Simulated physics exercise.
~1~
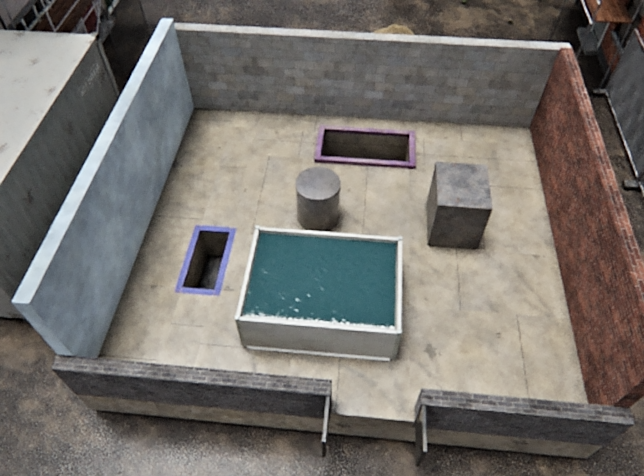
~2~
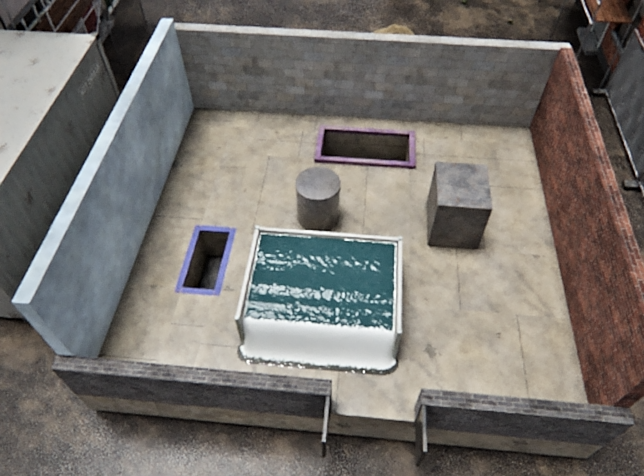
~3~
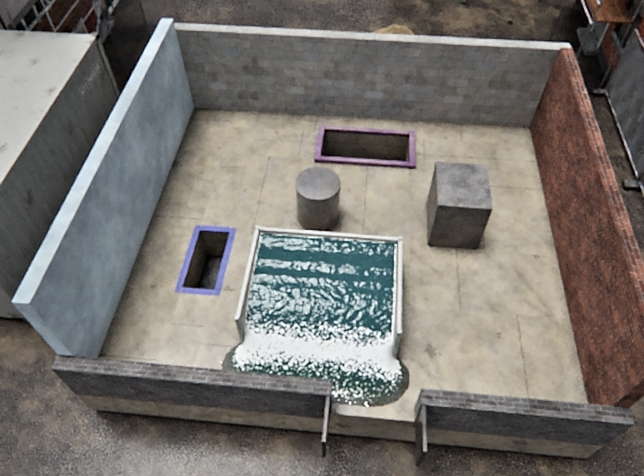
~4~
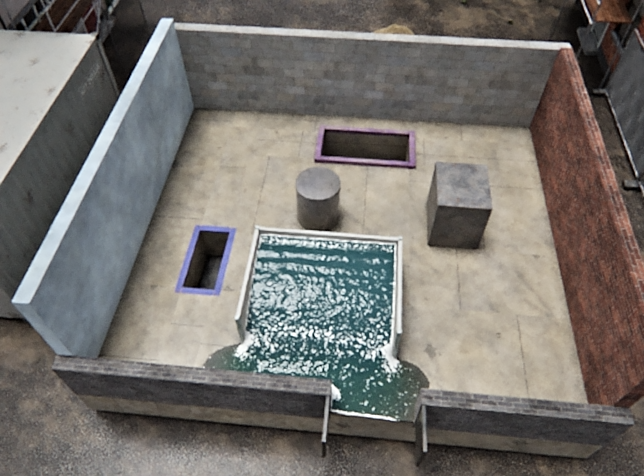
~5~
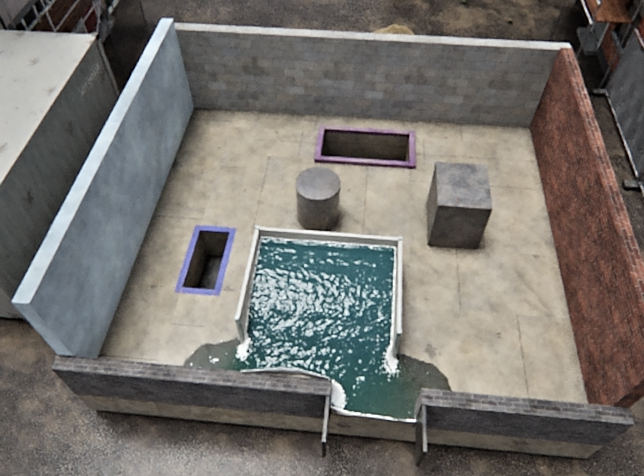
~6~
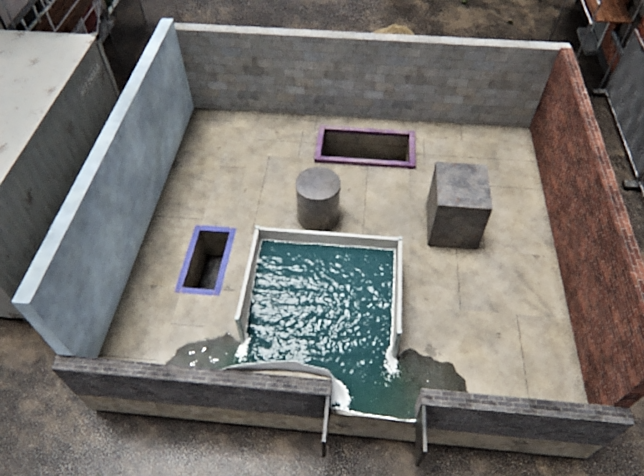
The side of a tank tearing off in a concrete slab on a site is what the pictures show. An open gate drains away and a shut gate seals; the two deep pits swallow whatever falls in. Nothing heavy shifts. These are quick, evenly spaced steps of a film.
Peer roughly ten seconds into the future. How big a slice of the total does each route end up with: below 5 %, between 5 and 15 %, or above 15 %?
Final slices - gate: Above 15 %, purple pit: Below 5 %, blue pit: Between 5 and 15 %.
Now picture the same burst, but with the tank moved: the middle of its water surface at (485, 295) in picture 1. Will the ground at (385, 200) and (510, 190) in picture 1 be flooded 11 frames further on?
Outcome, point 1 then point 2: Unwetted / inundated.
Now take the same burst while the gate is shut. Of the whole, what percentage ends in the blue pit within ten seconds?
That's 12 in a hundred for blue.
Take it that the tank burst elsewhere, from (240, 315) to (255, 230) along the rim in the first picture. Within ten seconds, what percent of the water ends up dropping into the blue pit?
Per cent to blue: 55.
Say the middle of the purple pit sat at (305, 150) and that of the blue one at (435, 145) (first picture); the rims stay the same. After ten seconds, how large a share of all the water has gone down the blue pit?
The blue pit takes 2 per cent.
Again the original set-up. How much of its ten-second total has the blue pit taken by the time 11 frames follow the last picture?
Result: 0 % of the ten-second total.
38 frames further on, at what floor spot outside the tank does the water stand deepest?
Deepest spot: Near (92, 376).
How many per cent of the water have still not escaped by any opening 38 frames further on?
Roughly 54 %.
A moment on, water covers 15 % of the floor; the gate 16 %, the purple pit 0 %, the blue pit 0 %.
Next, water covers 25 % of the floor; the gate 26 %, the purple pit 0 %, the blue pit 0 %.
Then, water covers 40 % of the floor; the gate 33 %, the purple pit 0 %, the blue pit 2 %.
Later, water covers 60 % of the floor; the gate 40 %, the purple pit 0 %, the blue pit 5 %.
In the end, water covers 80 % of the floor; the gate 45 %, the purple pit 0 %, the blue pit 9 %.
